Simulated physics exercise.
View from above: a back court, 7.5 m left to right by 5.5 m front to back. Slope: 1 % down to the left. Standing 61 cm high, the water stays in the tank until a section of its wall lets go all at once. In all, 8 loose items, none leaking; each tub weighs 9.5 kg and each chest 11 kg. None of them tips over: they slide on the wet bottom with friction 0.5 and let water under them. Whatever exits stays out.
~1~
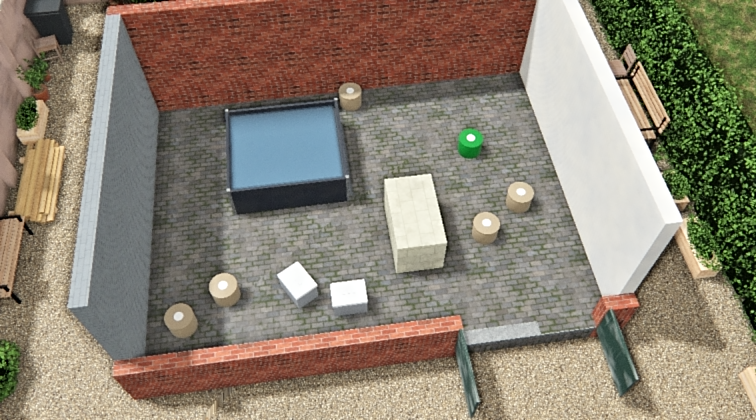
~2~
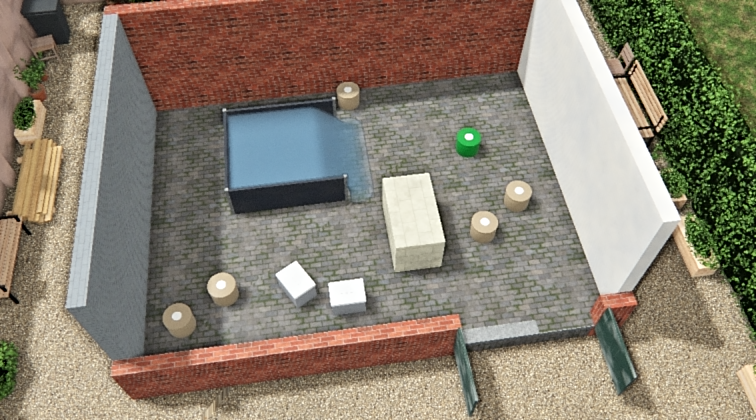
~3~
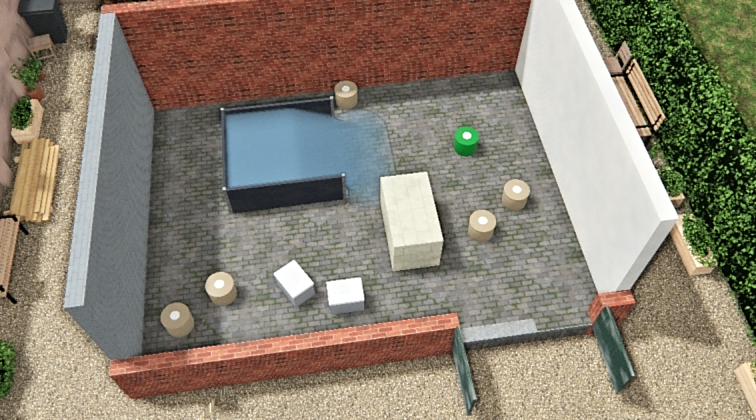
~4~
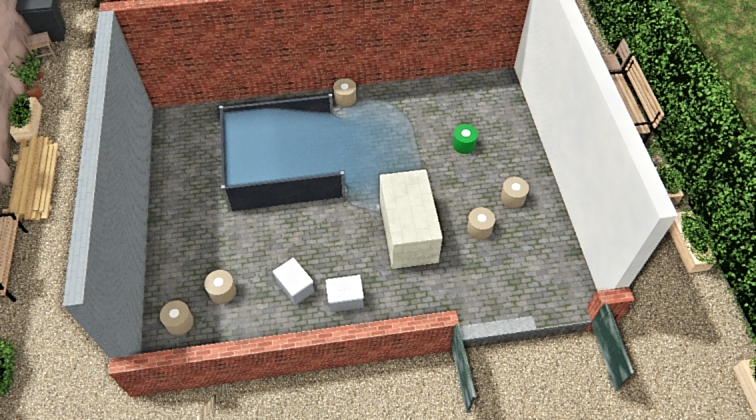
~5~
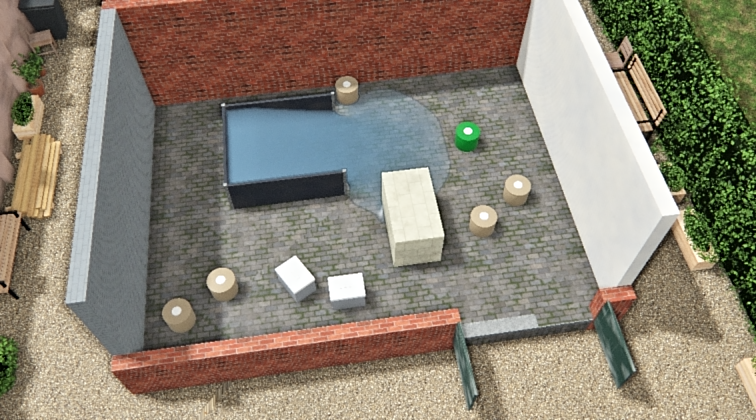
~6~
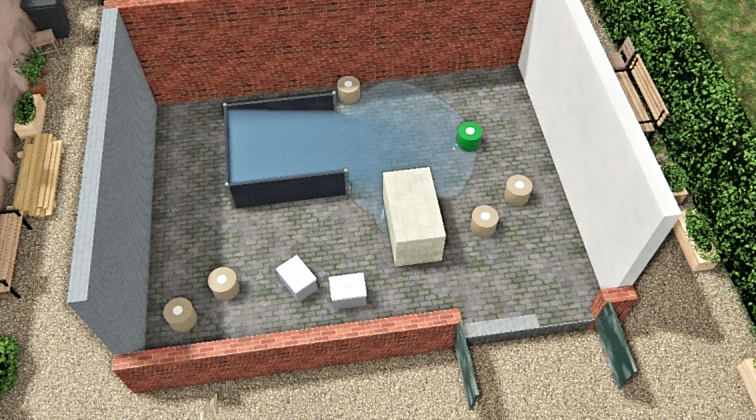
Water pours from the right side of a dark tank and spreads across the paving.
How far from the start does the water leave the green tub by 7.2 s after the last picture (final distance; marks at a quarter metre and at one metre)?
By then the green tub is well away.
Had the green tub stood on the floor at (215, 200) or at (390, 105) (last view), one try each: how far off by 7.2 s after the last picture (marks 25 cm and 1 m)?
Nearly still; swept far.
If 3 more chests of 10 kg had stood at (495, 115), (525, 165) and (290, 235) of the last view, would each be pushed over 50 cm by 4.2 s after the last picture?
Spot by spot, in turn: Exceeds it, exceeds it, falls short.
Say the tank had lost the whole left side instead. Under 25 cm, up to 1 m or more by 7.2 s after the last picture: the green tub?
Well, the green tub keeps its spot.
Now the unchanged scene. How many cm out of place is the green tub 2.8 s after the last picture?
Roughly 80 cm.
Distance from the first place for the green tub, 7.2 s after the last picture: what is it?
Around 150 cm from the start.
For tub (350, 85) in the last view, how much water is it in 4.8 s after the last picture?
6 cm.
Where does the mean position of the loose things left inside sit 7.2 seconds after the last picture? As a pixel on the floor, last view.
I'd put it close to (297, 253) in the last view.
Then, 0.9 s after the last picture the green tub is near (536, 125), 1.3 m from its start, afloat; 0 of 8 are out; 1 afloat.
Then, 2.8 s after the last picture the green tub is near (511, 112), 0.8 m from its start, afloat; 1 of 8 are out; 1 afloat.
Then, 4.8 s after the last picture the green tub is near (452, 138), 0.4 m from its start, afloat; 1 of 8 are out; 1 afloat.
Then, 7.2 s after the last picture the green tub is near (395, 156), 1.5 m from its start, afloat; 1 of 8 are out; 2 afloat.
